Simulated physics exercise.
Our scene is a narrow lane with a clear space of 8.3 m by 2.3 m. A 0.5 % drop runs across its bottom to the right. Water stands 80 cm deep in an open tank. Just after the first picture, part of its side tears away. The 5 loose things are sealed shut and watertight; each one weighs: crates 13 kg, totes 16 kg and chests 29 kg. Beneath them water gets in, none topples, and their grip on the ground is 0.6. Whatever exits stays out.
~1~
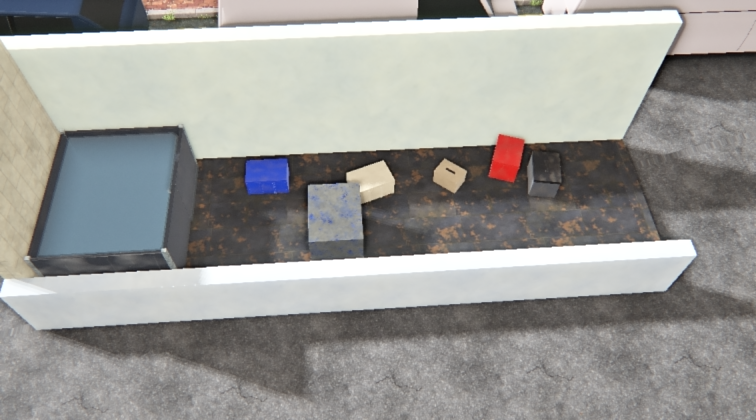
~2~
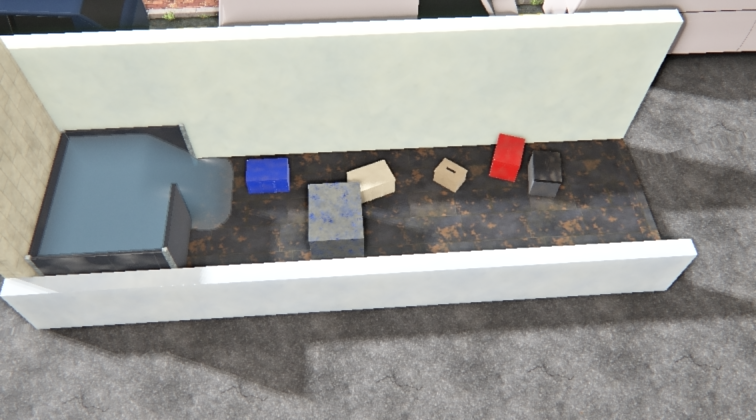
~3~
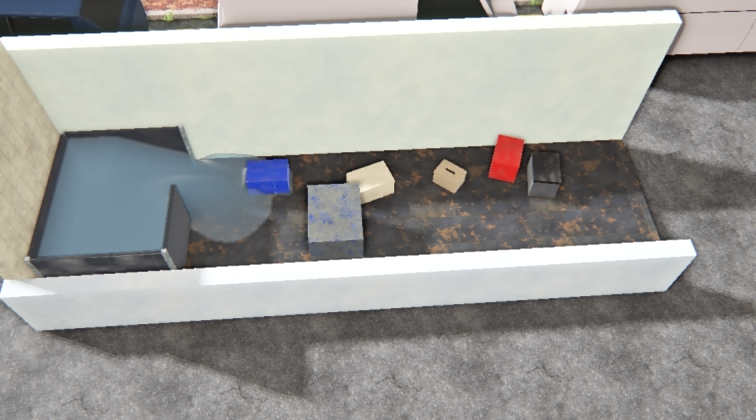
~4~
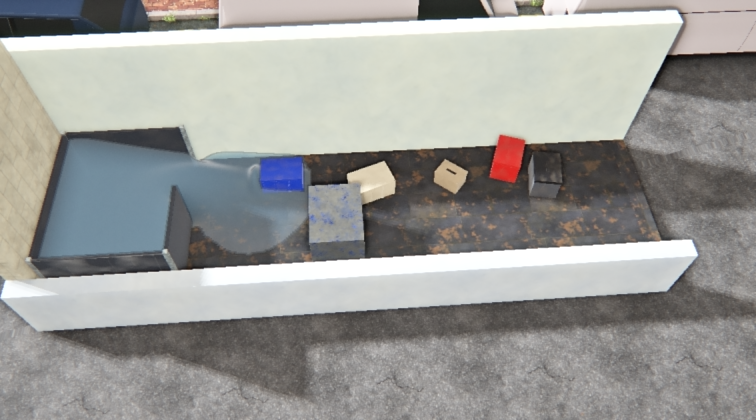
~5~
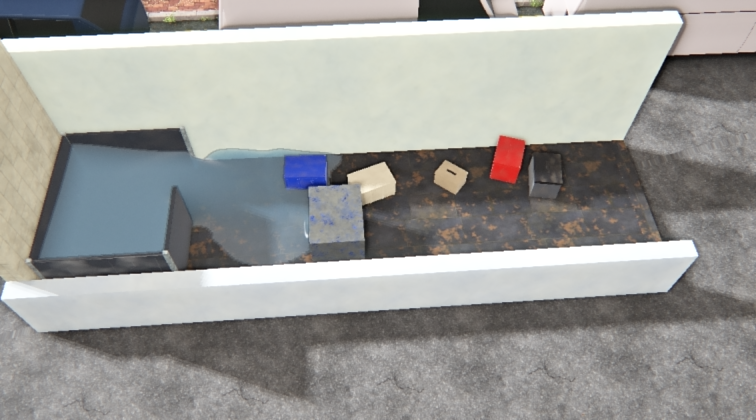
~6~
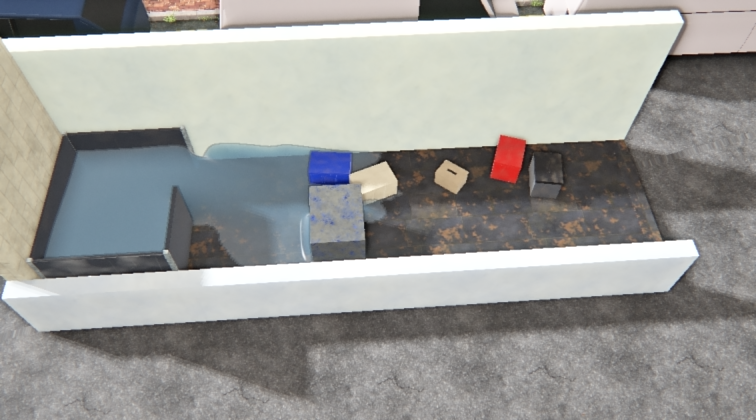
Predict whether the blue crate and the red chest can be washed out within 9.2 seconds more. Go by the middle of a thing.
As it turns out, the blue crate goes out and the red chest goes out.
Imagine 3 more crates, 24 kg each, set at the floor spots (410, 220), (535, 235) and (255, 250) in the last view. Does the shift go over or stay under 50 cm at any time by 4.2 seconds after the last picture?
In that order: Crosses the line, then crosses the line, then stays inside the line.
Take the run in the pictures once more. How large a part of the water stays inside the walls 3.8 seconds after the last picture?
About 66 in a hundred parts of the water.
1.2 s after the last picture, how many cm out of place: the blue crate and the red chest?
Close to 350 cm for the first and 50 cm for the second.
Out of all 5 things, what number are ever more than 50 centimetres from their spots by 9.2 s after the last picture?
The answer here is 5.
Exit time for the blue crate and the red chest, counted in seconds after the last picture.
2.5 s, then 2.0 s, roughly.
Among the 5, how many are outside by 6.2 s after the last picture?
Result: 5.
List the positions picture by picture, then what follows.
In the first picture, the blue crate at (266, 170) rests on the ground; the red chest at (509, 150) rests on the ground; 3.1 m2 under water; 0 of 5 have shifted.
In the second picture, the blue crate at (267, 169), on the bottom; the red chest at (509, 149) rests on the ground; water covers 3.8 m2; 0 of 5 have shifted.
In the third picture, the blue crate at (267, 171) rests on the ground; the red chest at (509, 150) rests on the ground; 4.6 m2 under water; 0 of 5 have shifted.
In the fourth picture, the blue crate at (281, 169), on the bottom, 21 cm from its start; the red chest at (510, 151) rests on the ground; 5.6 m2 under water; 1 of 5 have shifted.
In the fifth picture, the blue crate at (305, 166) rests on the ground, 56 cm from its start; the red chest at (510, 151), on the bottom; 6.5 m2 under water; 1 of 5 have shifted.
In the sixth picture, the blue crate at (330, 163), on the bottom, 92 cm from its start; the red chest at (510, 151) rests on the ground; water covers 7.1 m2; 1 of 5 have shifted.
Then, 1.2 s after the last picture the blue crate is near (509, 141), 3.6 m from its start, afloat; the red chest is near (544, 153), 0.5 m from its start, aground; 0 of 5 are out; 2 afloat.
Then, 3.8 s after the last picture the blue crate has gone out; the red chest has gone out; 5 of 5 are out; 0 afloat.
Then, 6.2 s after the last picture the blue crate has gone out; the red chest has gone out; 5 of 5 are out; 0 afloat.
Then, 9.2 s after the last picture the blue crate has gone out; the red chest has gone out; 5 of 5 are out; 0 afloat.
